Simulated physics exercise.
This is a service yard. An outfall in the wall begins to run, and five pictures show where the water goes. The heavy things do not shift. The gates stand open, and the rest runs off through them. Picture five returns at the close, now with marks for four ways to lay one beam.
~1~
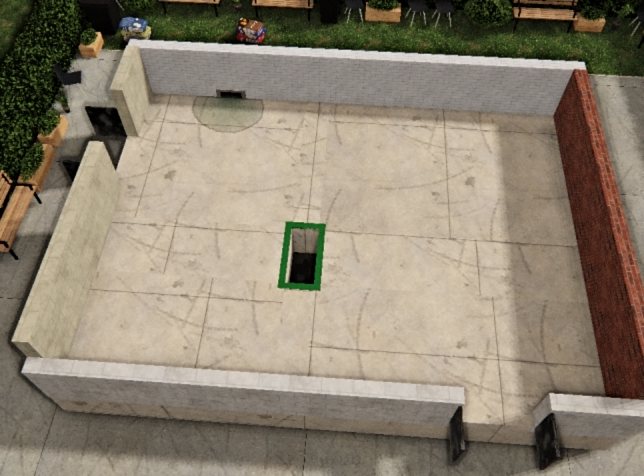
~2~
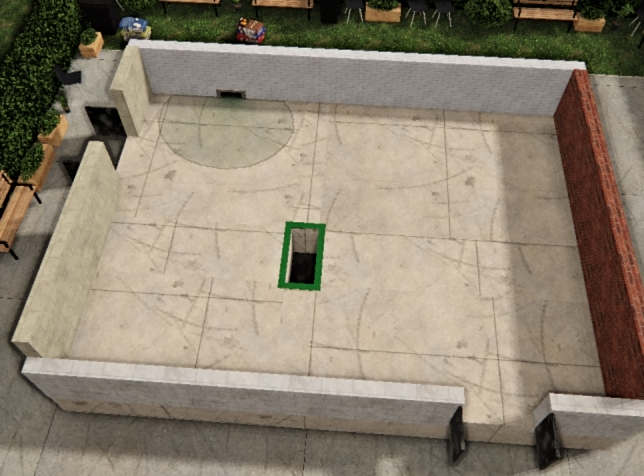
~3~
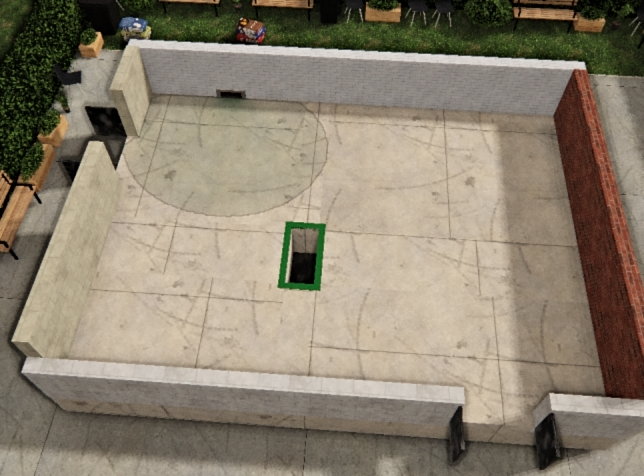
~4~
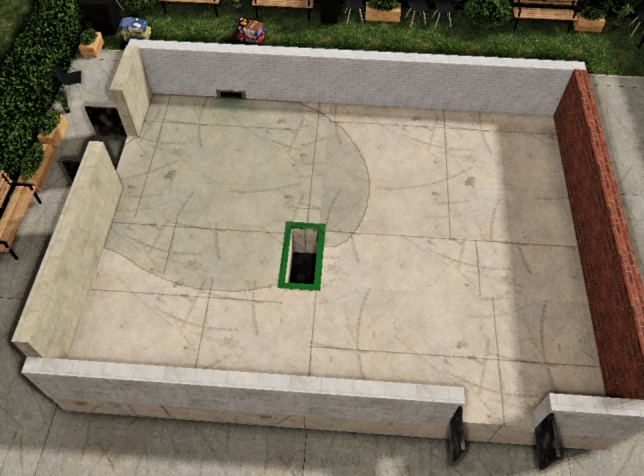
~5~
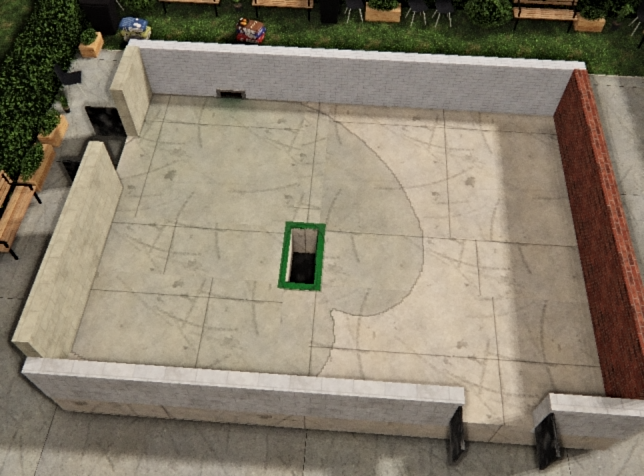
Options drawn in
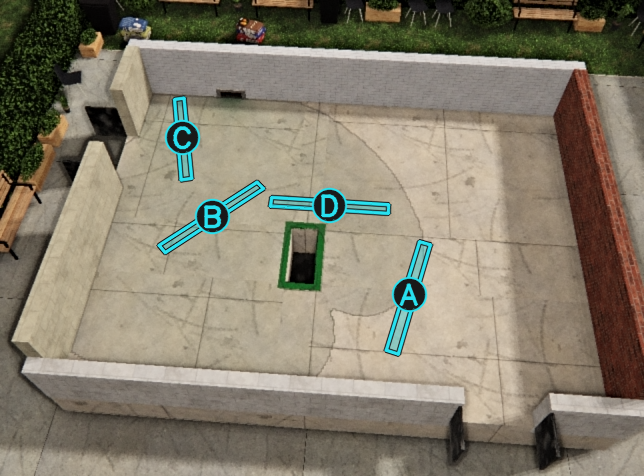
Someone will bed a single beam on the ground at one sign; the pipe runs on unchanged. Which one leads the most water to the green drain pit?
C.
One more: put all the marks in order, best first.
The order is C, A, B, D.
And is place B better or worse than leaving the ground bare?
Place B is worse.
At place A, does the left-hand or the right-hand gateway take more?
More leaves on the right.
In cyan, A from (392, 352) to (425, 243); B from (162, 248) to (260, 185); C from (179, 98) to (186, 179); D from (271, 201) to (388, 209).
If A is chosen, about 25 % of the stream goes into the green drain pit, about 66 % out by the gates.
If B is chosen, about 16 % of the stream goes into the green drain pit, about 79 % out by the gates.
If C is chosen, about 34 % of the stream goes into the green drain pit, about 61 % out by the gates.
If D is chosen, about 8 % of the stream goes into the green drain pit, about 85 % out by the gates.
